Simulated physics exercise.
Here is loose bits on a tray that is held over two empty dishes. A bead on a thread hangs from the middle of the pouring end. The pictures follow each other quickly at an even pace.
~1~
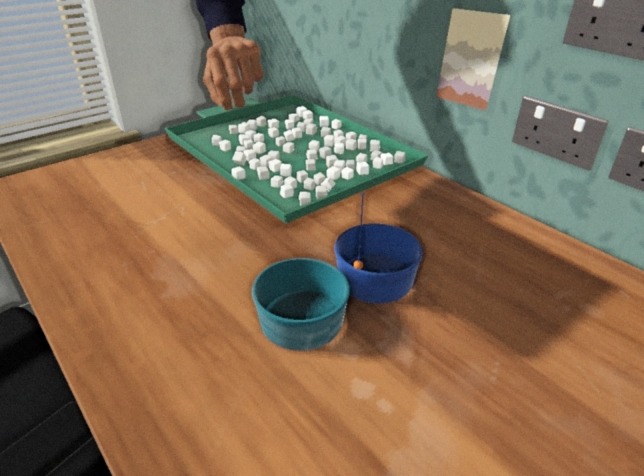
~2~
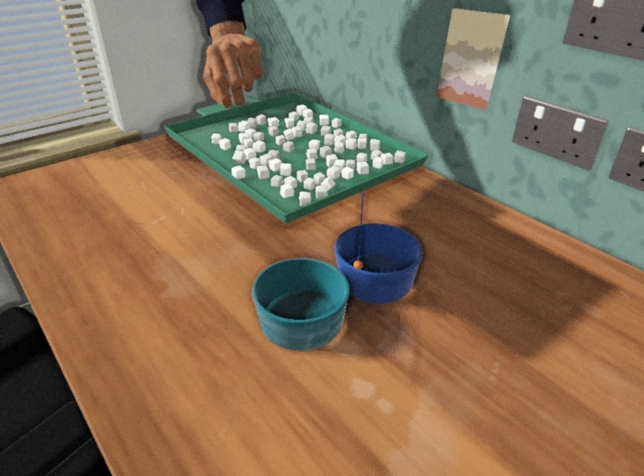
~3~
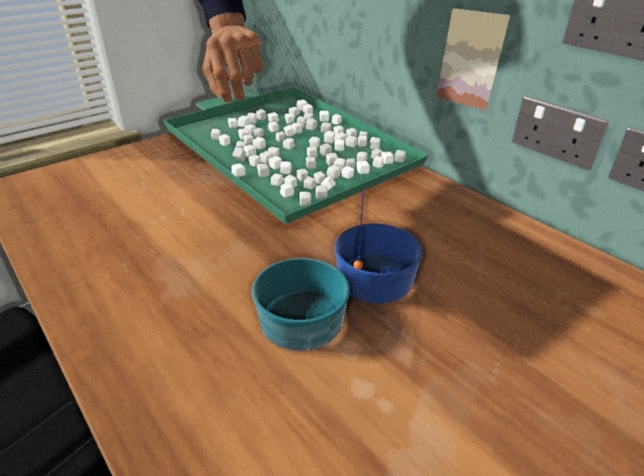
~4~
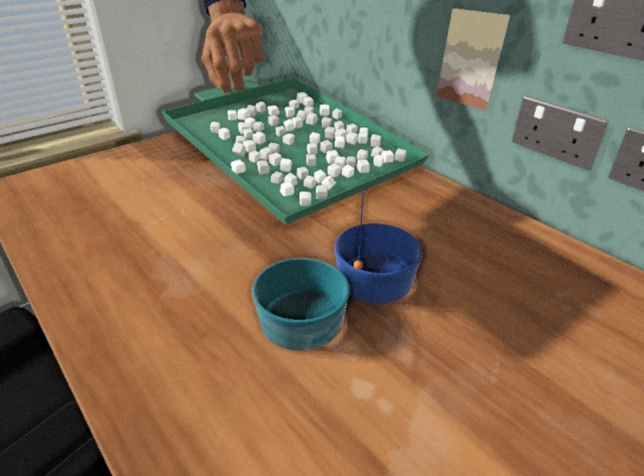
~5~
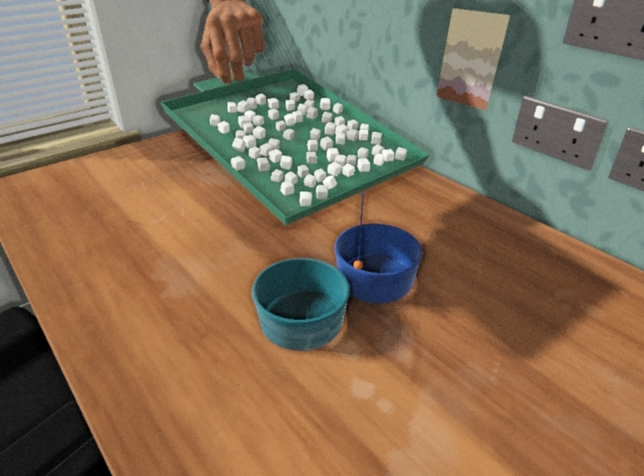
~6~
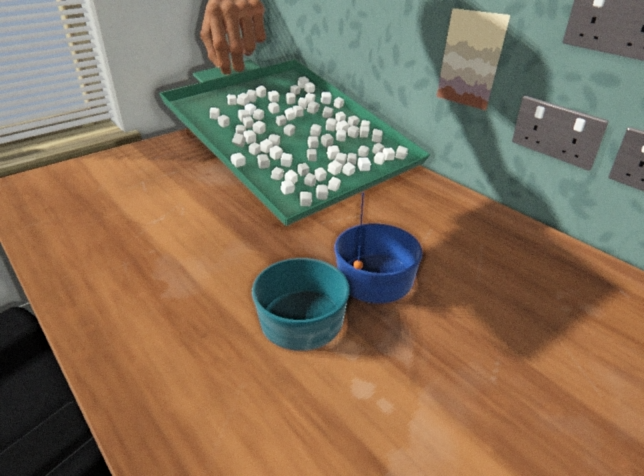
A green tray scattered with white sugar cubes is held by a hand at its far end above a wooden worktop, seen from a fixed, raised viewpoint. Below its near end sit a teal dish at left and a blue dish at right, with an orange bead hanging on a thread, near a patterned green wall with sockets and a window blind. The hand slowly raises the far end, tilting the tray slightly towards its near left corner, while the cubes barely shift.
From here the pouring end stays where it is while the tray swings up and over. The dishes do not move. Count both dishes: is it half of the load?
They take less than half between them.
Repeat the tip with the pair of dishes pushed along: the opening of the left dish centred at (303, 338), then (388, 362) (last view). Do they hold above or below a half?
In turn: The larger part; not half.
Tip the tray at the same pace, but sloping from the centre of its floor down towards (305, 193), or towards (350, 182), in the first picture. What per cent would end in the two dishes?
First some 40, then 0 per cent.
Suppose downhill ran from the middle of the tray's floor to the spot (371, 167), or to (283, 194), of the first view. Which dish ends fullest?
First the right one, then the dish on the left.
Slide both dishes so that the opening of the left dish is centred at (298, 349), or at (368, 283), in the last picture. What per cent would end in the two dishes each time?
Near 70 % and 30 %.
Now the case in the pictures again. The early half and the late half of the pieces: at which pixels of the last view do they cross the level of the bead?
Early half (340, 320), late half (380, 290).
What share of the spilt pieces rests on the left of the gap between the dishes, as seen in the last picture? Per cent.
About 20 per cent.
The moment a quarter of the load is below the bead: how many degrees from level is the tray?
Roughly 105°.
Shortly afterwards, tray tipped steeply; the whole lot on the tray.
Next, tray tipped right over; all but a few on the tray; only a few outside both; only a few in the air.
Some moments later, tray tipped past a quarter turn; a little in the left dish; all but a few outside both.
In the end, tray tipped past a quarter turn; a little in the left dish; none at all in the right dish; all but a few outside both.
